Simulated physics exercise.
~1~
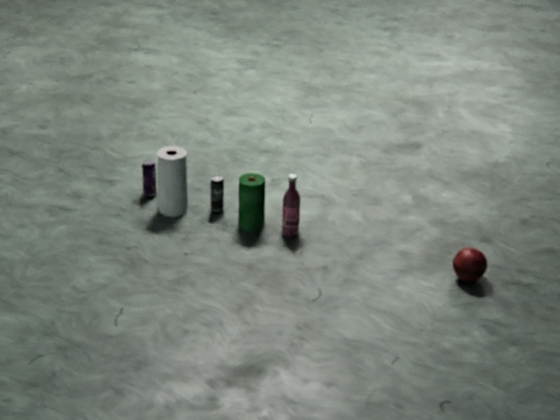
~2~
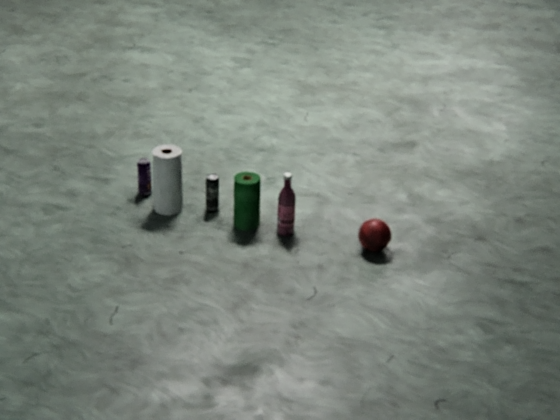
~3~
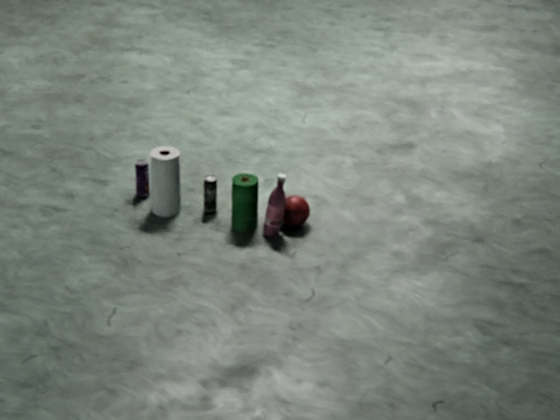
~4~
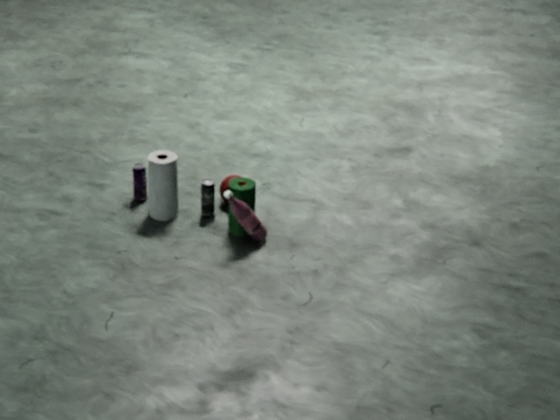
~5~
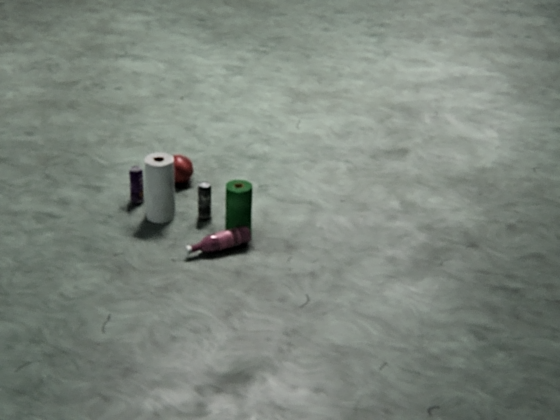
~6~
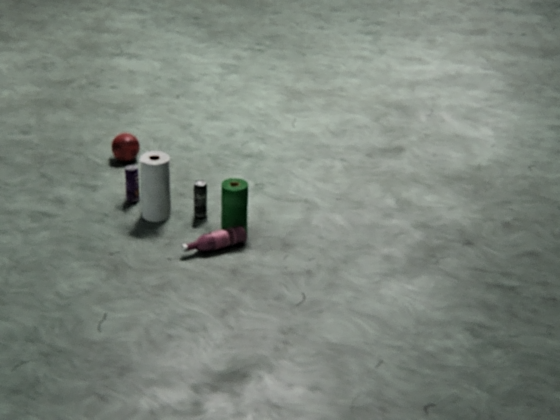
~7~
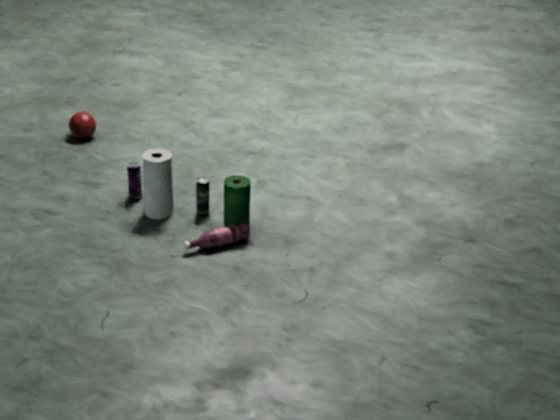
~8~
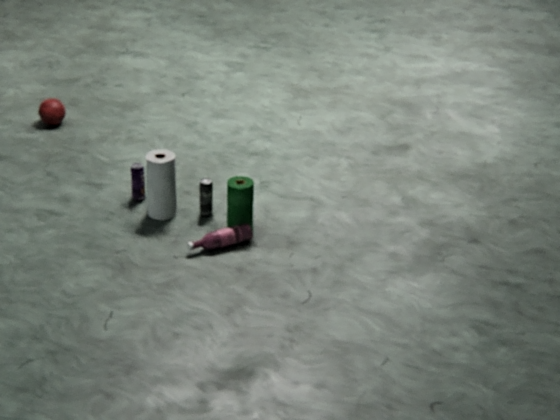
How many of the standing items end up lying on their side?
Only one of them, the pink bottle, ends up lying on its side.
